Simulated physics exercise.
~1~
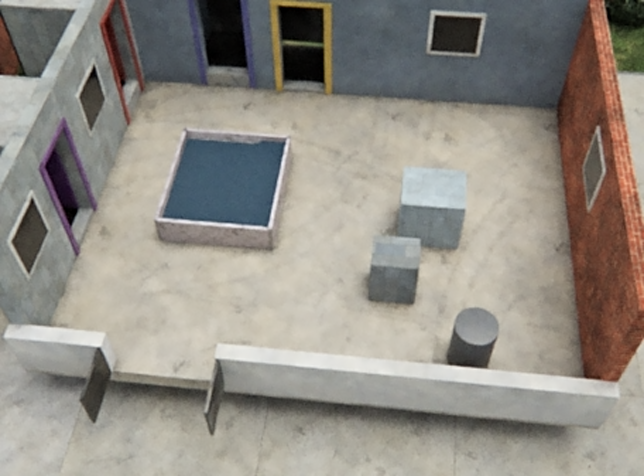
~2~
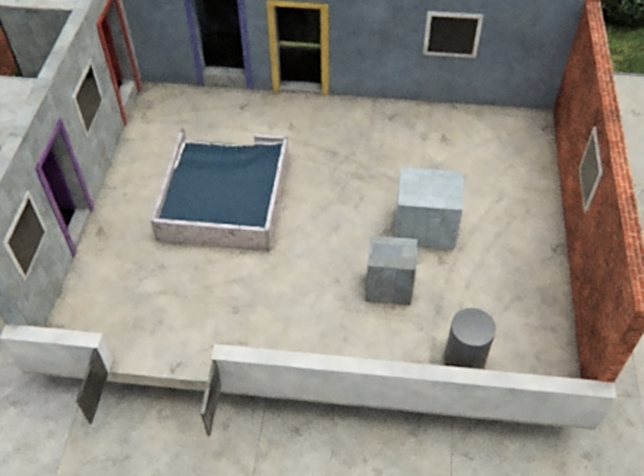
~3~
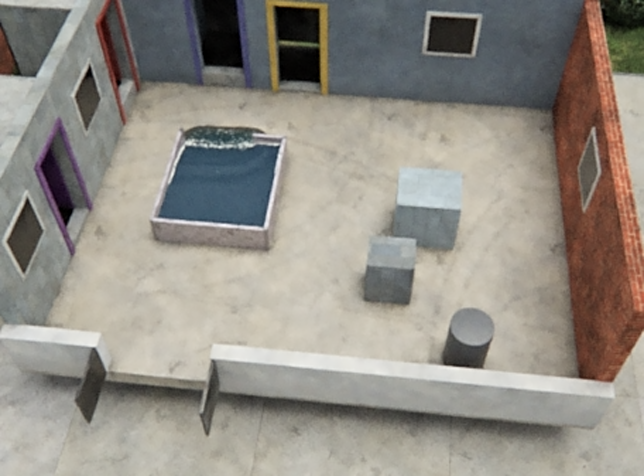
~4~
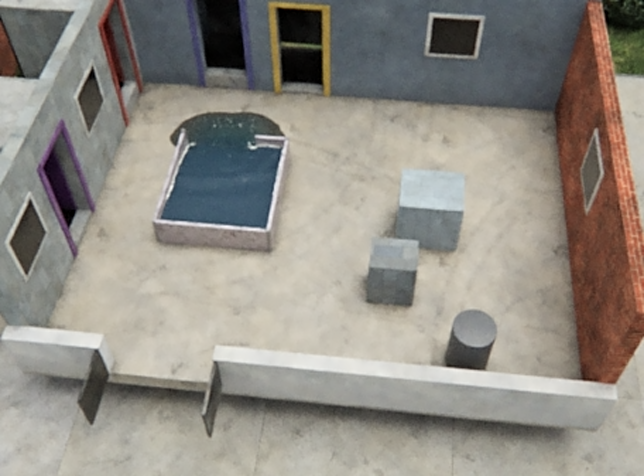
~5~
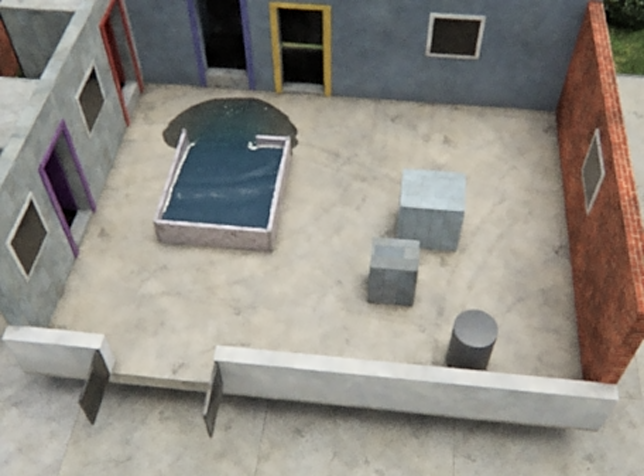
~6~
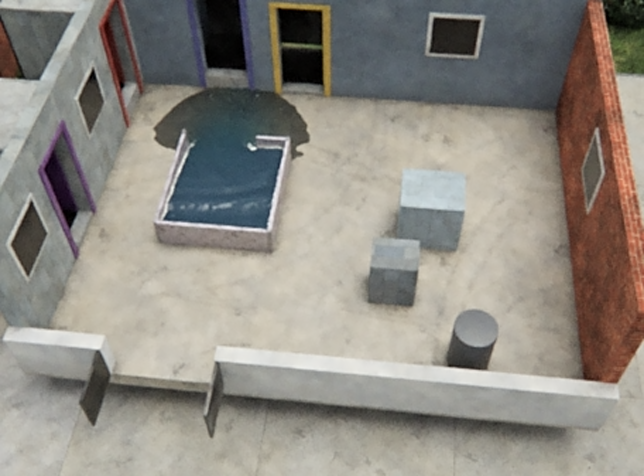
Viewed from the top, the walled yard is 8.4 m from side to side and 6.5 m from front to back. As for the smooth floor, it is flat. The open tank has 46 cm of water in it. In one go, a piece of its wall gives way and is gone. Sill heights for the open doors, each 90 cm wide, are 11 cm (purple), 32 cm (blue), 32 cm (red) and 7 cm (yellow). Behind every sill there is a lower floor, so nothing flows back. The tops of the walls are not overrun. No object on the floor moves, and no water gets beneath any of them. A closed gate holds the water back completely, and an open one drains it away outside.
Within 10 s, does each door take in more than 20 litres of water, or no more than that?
As I see it, the purple door lets in less than the limit; the blue door lets in less than the limit; the red door lets in less than the limit; the yellow door lets in more than the limit.
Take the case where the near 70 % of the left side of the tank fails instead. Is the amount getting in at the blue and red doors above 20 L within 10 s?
Result against the limit at blue: Limit held; result at red: Limit held.
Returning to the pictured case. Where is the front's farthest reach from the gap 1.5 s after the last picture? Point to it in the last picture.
(395, 100).
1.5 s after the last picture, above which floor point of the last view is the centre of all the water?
Balance point at about (226, 153).
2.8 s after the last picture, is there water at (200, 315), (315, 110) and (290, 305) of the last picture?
Untouched, soaked, untouched.
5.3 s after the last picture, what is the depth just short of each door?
Depths in centimetres - purple: 3, blue: 12, red: 11, yellow: 8.
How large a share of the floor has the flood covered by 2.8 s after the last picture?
Near 30 per cent is wet.
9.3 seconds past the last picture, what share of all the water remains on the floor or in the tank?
That would be close to 92 per cent.
Then, 0.7 s after the last picture water covers 10 % of the floor and is deepest (28 cm) near (237, 95); purple door not reached, blue door 28 cm at the sill, 0 L in, red door not reached, yellow door 12 cm at the sill, 2 L in.
Then, 1.5 s after the last picture water covers 15 % of the floor and is deepest (37 cm) near (154, 84); purple door not reached, blue door 28 cm at the sill, 0 L in, red door 21 cm at the sill, 0 L in, yellow door 13 cm at the sill, 15 L in.
Then, 2.8 s after the last picture water covers 30 % of the floor and is deepest (24 cm) near (145, 83); purple door not reached, blue door 18 cm at the sill, 0 L in, red door 20 cm at the sill, 0 L in, yellow door 11 cm at the sill, 39 L in.
Then, 5.3 s after the last picture water covers 55 % of the floor and is deepest (14 cm) near (40, 352); purple door 3 cm at the sill, 0 L in, blue door 12 cm at the sill, 0 L in, red door 11 cm at the sill, 0 L in, yellow door 8 cm at the sill, 50 L in.
Then, 9.3 s after the last picture water covers 75 % of the floor and is deepest (8 cm) near (48, 333); purple door 4 cm at the sill, 0 L in, blue door 6 cm at the sill, 0 L in, red door 6 cm at the sill, 0 L in, yellow door 5 cm at the sill, 53 L in.
